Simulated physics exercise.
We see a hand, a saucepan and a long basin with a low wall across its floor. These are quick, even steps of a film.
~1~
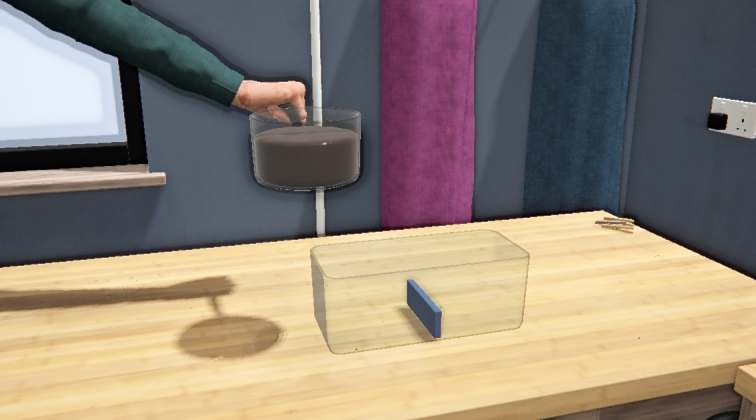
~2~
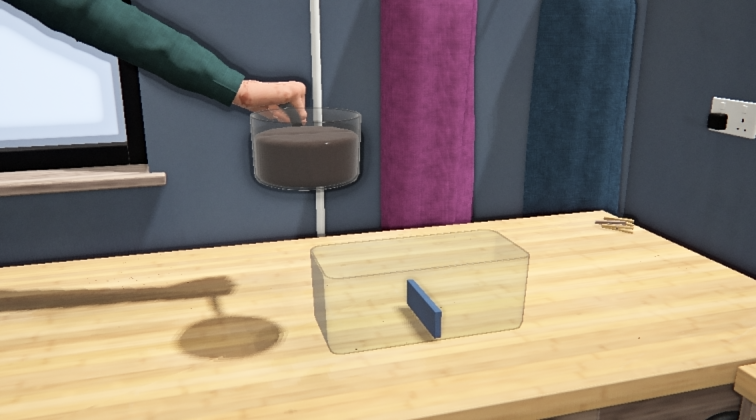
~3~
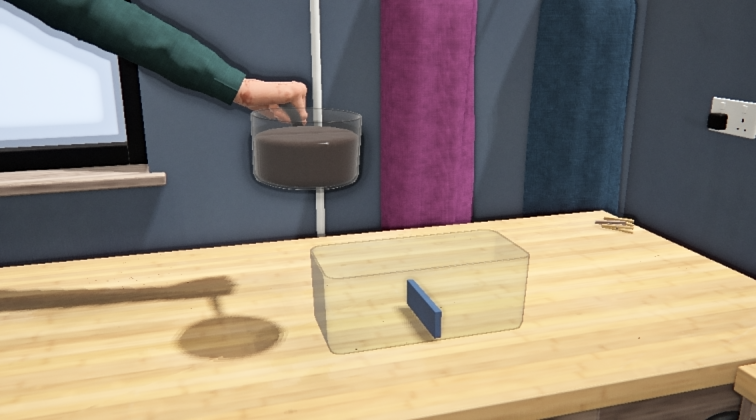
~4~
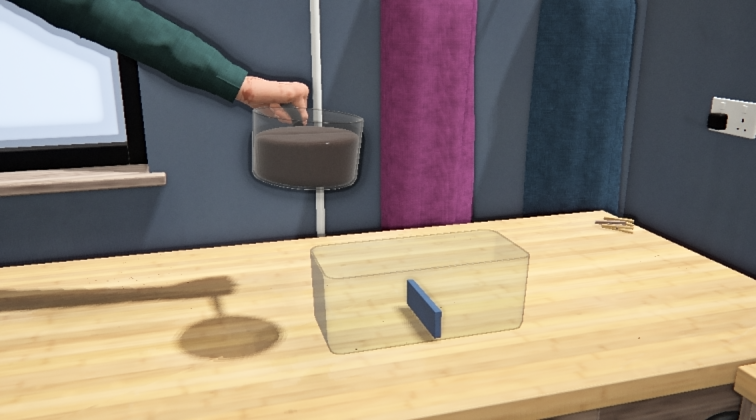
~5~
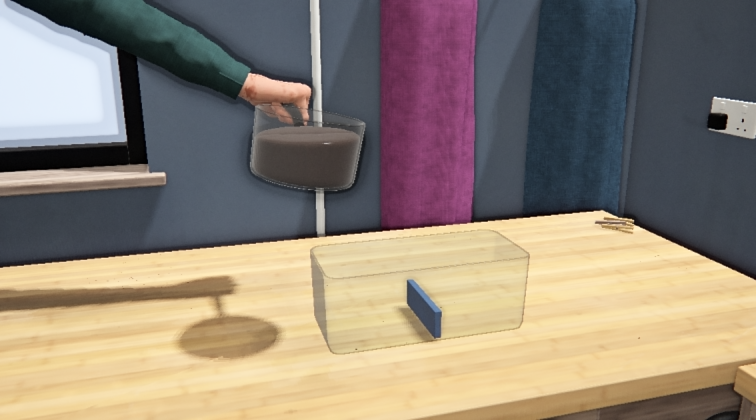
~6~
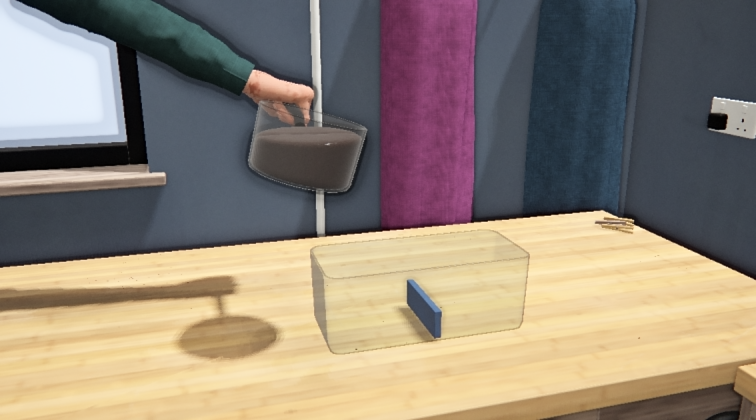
A hand in a dark green sleeve holds a clear, round saucepan of dark brown coffee above a pale wooden worktop, left of a long transparent basin with a low blue wall across its floor. The fixed, slightly raised view shows a dark blue-grey wall, magenta and blue hanging fabric, and a window edge. The saucepan starts level, then tilts gradually rightward, while everything else stays still.
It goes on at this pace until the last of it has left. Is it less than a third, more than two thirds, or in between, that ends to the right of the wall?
It comes to under a third.
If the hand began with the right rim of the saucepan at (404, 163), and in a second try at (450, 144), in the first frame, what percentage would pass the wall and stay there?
First some 60, then 85 per cent.
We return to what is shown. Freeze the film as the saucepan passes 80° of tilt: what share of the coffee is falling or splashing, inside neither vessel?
It comes to 35 per cent or so.
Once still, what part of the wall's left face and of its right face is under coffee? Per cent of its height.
Left: 80 %. Right: 20 %.
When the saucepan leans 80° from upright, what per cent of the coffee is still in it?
About 55 per cent.
A moment on, the saucepan is tipped on its side and 55 per cent is still to pour, 8 is left of the wall and 0 right of it.
Next, the saucepan is tipped right over and 6 per cent is still to pour, 73 is left of the wall and 9 right of it.
Then the saucepan is tipped right over and 0 per cent is still to pour, 83 is left of the wall and 12 right of it.
Later the saucepan is tipped right over and 0 per cent is still to pour, 80 is left of the wall and 16 right of it.
At rest 80 per cent lies left of the wall, 16 right of it and 4 outside.
